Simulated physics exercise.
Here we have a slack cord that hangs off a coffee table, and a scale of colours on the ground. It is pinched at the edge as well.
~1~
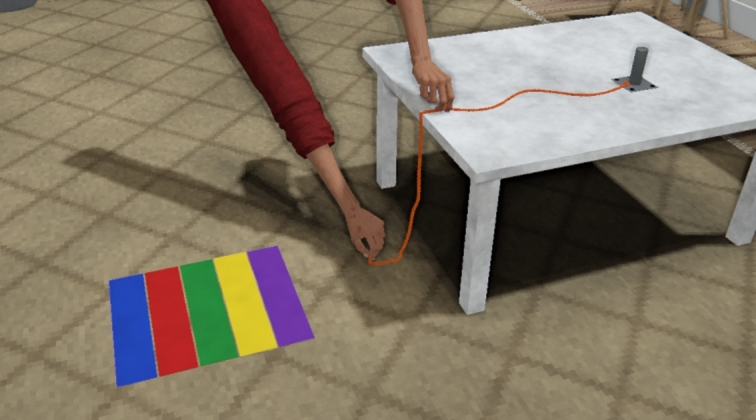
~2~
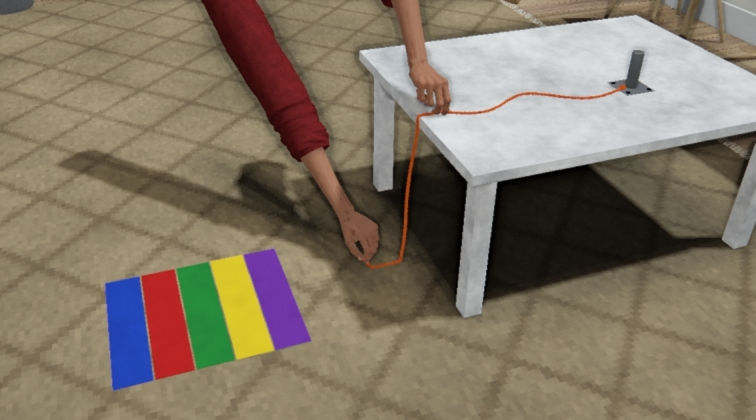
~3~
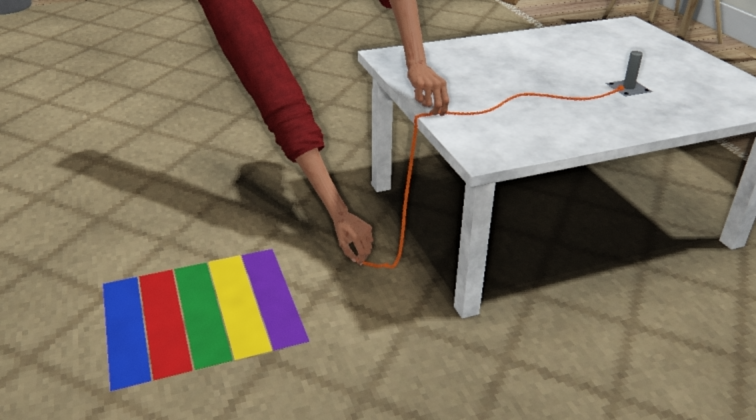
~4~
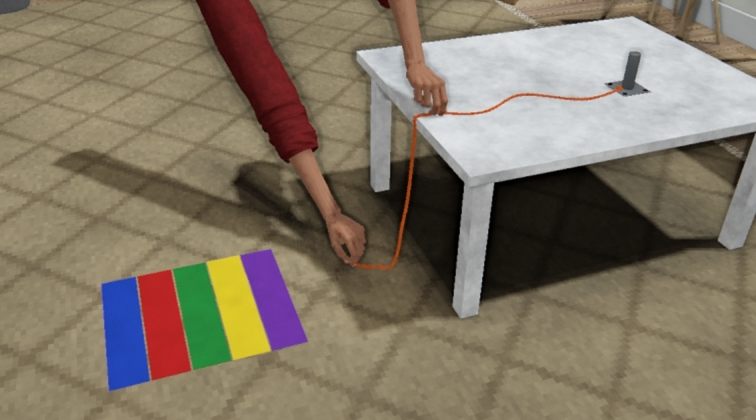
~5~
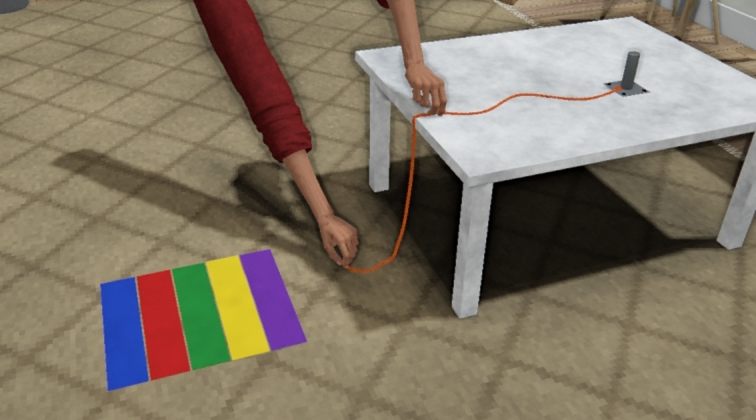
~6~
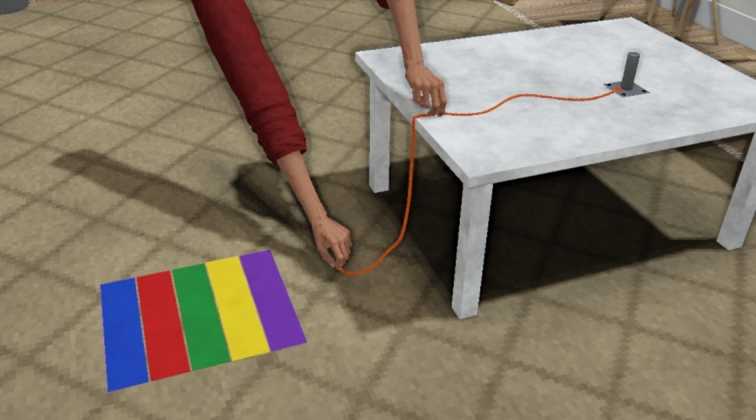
A hand draws the orange cord's lower end slightly left across the tiled floor.
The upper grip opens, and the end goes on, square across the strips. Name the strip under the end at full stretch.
It gets as far as the yellow strip.
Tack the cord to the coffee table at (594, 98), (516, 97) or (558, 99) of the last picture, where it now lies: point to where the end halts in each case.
Near (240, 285), (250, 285) and (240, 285).
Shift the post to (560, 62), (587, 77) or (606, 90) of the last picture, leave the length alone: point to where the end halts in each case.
Try by try, around (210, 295), (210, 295) and (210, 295).
Soon after, end near (302, 273); short of the strips.
Then, end near (260, 282); over purple.
At full stretch, end near (235, 288); over yellow. The yellow one.
